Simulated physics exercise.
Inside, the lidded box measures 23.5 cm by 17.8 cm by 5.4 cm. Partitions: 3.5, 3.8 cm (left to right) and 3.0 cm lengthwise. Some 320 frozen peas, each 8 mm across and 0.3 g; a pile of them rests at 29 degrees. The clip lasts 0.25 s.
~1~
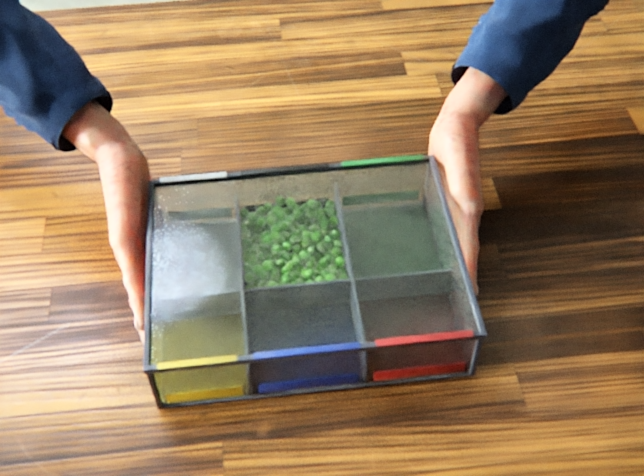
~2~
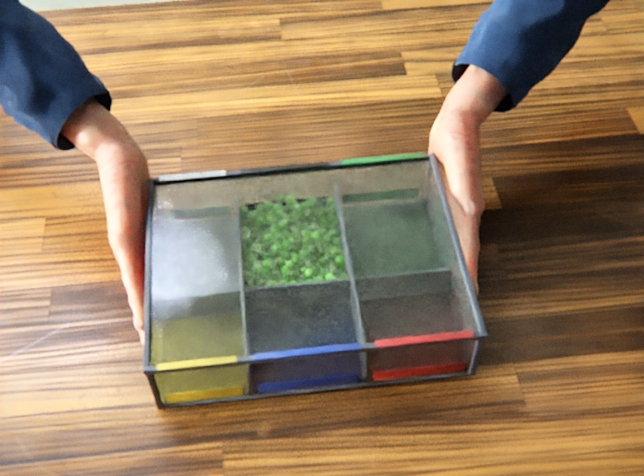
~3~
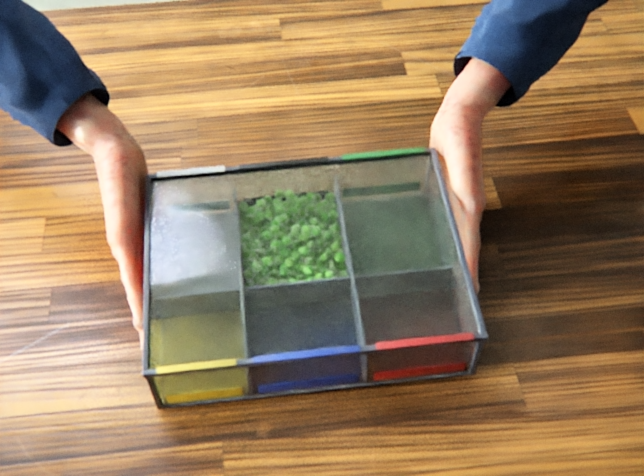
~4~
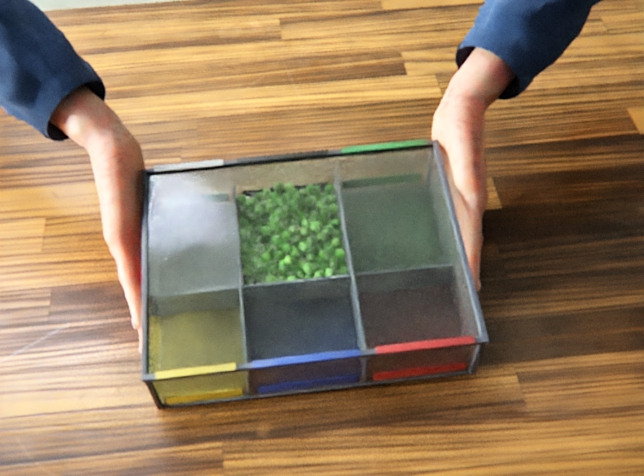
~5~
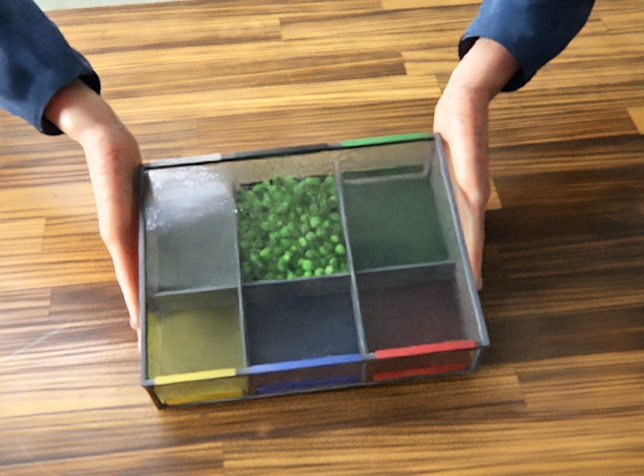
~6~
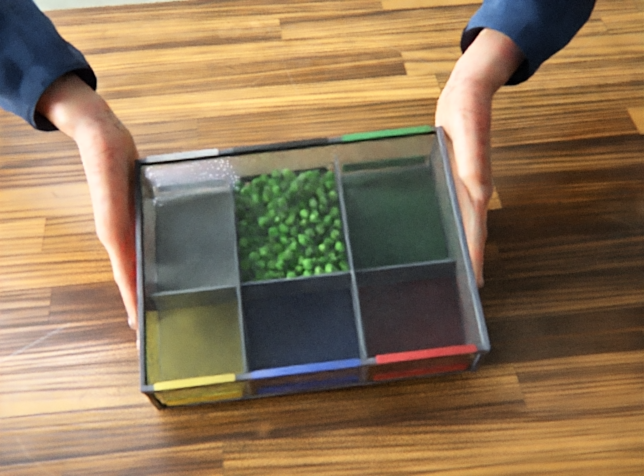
The video shows two hands in blue sleeves holding a clear lidded box with six compartments on a wooden surface, green peas filling the back middle one, as the box tilts slightly and gradually, its left front corner lowest.
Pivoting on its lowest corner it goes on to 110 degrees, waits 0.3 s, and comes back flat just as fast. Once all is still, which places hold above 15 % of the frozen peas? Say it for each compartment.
Red compartment: No; blue compartment: Yes; green compartment: No; yellow compartment: Yes; white compartment: No; black compartment: No.
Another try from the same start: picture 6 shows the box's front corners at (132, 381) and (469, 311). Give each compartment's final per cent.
Red 0, blue 5, green 0, yellow 85, white 10, black 0.
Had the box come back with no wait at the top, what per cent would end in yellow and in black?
Then: Yellow 35, black 0.
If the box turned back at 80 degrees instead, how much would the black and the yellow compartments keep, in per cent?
In that case black 35; yellow 15.
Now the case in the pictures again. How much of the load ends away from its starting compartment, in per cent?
Roughly 100 per cent.
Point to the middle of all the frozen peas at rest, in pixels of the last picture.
Near (278, 361).
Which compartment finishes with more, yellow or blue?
The blue compartment.
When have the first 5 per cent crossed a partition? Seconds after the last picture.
At about 0.70 s.
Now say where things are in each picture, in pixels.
In the first frame, box tilt 0 degrees, front corners at (150, 367) and (480, 333); black 100 %.
In the second frame, box tilt 1 degrees, front corners at (149, 368) and (480, 333).
In the third frame, box tilt 3 degrees, front corners at (149, 371) and (480, 335), lowest corner left front.
In the fourth frame, box tilt 7 degrees, front corners at (148, 376) and (481, 338), lowest corner left front.
In the fifth frame, box tilt 11 degrees, front corners at (147, 381) and (482, 342), lowest corner left front.
In the sixth frame, box tilt 15 degrees, front corners at (146, 386) and (483, 346), lowest corner left front; black 100 %.
Then, 1.39 s after the last picture, tilt 110 degrees; red 5 %, blue 70 %, yellow 25 %.
Then, 2.32 s after the last picture, tilt 56 degrees; red 5 %, blue 65 %, yellow 30 %.
Then, 3.25 s after the last picture, tilt 0 degrees; red 5 %, blue 65 %, yellow 30 %.
In the end, red 5 %, blue 65 %, green 0 %, yellow 30 %, white 0 %, black 0 %.
